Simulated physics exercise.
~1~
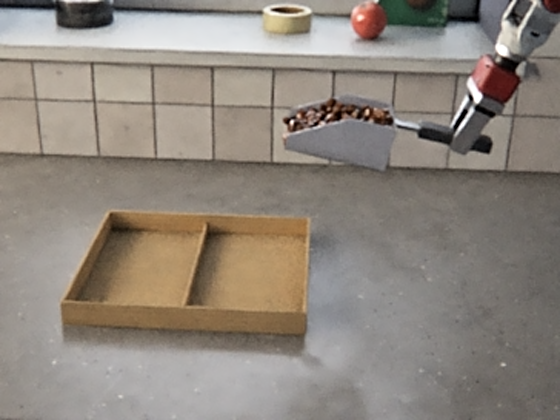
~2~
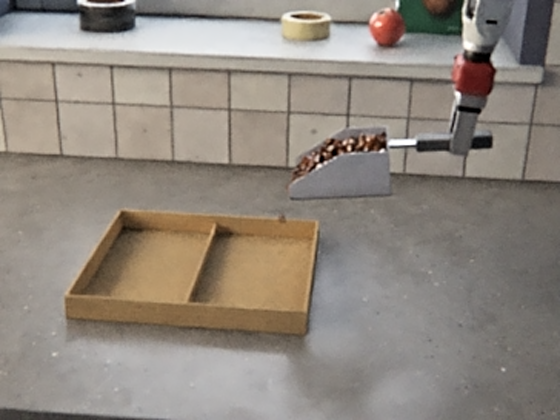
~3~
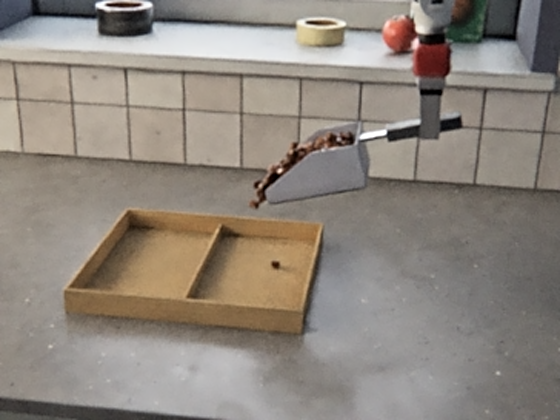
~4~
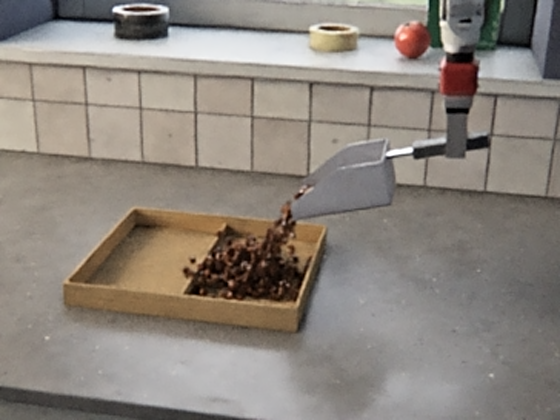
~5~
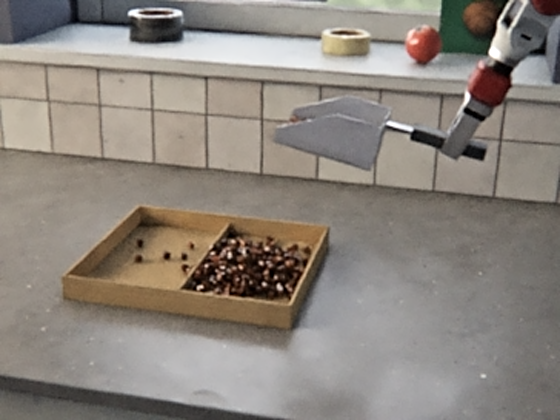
To begin with, a robot arm holds a grey scoop heaped with small reddish-brown pellets above a grey counter, near a shallow tan tray split in two by a divider. The arm lowers the scoop and tips it towards the tray, and the pellets slide to its open front. A first piece drops into the right-hand part, then the load pours down and piles up there. A few pellets end up in the left-hand part. Finally the arm lifts the scoop up and away to the left, leaving the right part well covered and the left nearly bare.
